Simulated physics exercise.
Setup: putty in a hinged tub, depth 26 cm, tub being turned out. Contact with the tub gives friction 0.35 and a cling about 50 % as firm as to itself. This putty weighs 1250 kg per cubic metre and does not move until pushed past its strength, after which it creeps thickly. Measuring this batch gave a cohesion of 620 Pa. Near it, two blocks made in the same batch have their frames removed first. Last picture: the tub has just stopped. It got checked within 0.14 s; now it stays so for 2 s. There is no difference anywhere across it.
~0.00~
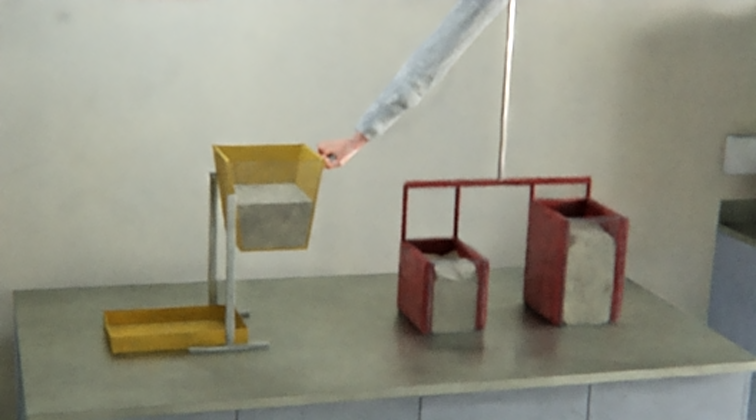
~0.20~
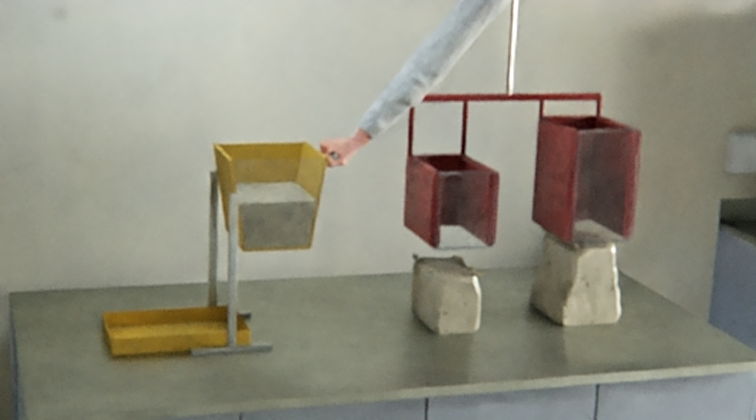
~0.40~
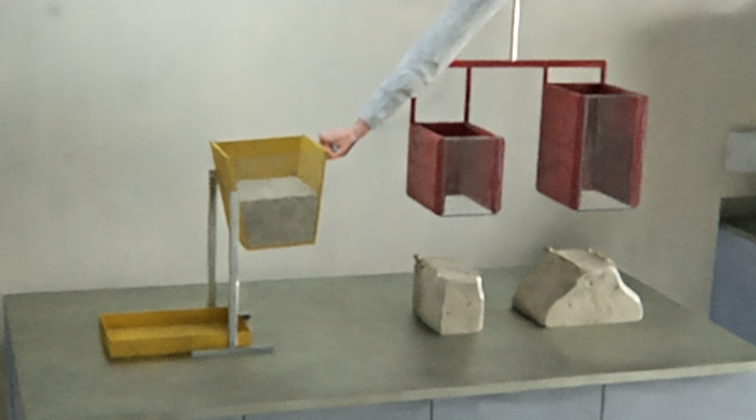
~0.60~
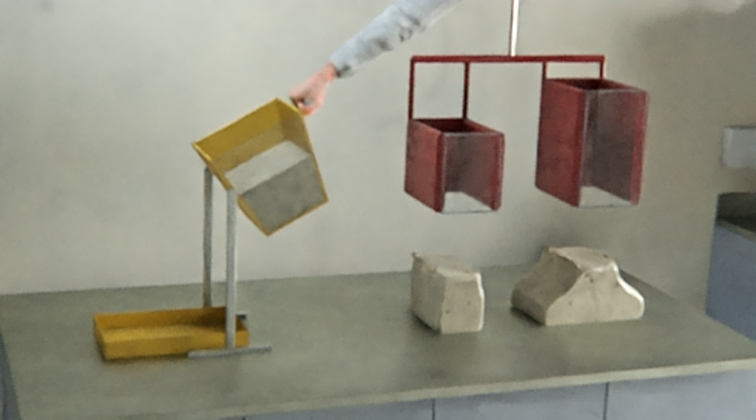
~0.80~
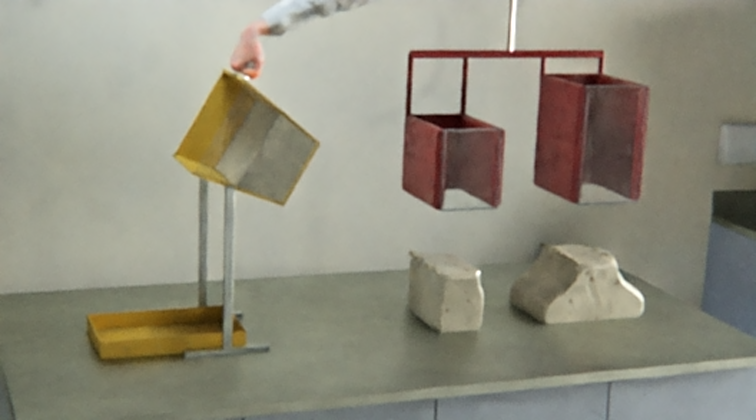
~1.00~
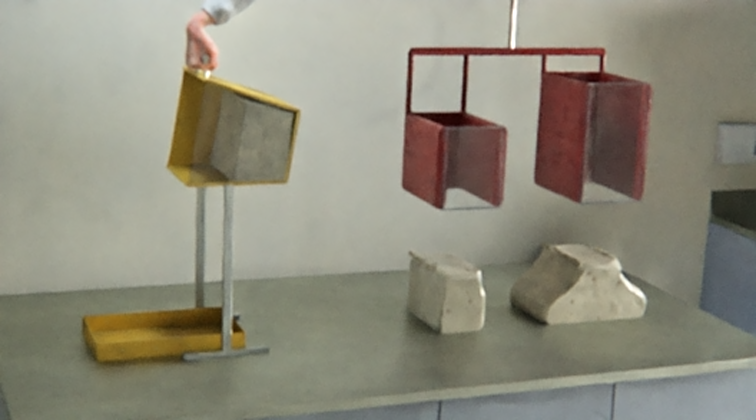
A red frame lifts off two grey blocks, the right one slumps, and a hand tilts a yellow tub left.
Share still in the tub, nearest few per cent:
100 %.
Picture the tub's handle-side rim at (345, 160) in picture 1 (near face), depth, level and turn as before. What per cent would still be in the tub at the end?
Some 85 per cent, I reckon.
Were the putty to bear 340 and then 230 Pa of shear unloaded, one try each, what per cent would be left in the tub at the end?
The answers, in order, are 85 % and 65 %.
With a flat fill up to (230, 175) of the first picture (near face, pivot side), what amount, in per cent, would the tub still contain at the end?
That gives some 80 %.
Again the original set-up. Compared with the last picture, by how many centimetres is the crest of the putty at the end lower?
4 cm.
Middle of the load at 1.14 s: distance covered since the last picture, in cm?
It has gone close to 2 cm.
By 1.14 s, the tub is at 81 degrees and holds 100 %.
By 1.31 s, the tub is at 81 degrees and holds 100 %.
By 1.48 s, the tub is at 81 degrees and holds 100 %.
By 1.65 s, the tub is at 81 degrees and holds 100 %.
By 3.00 s, at the end, the tub is at 81 degrees and holds 100 %.
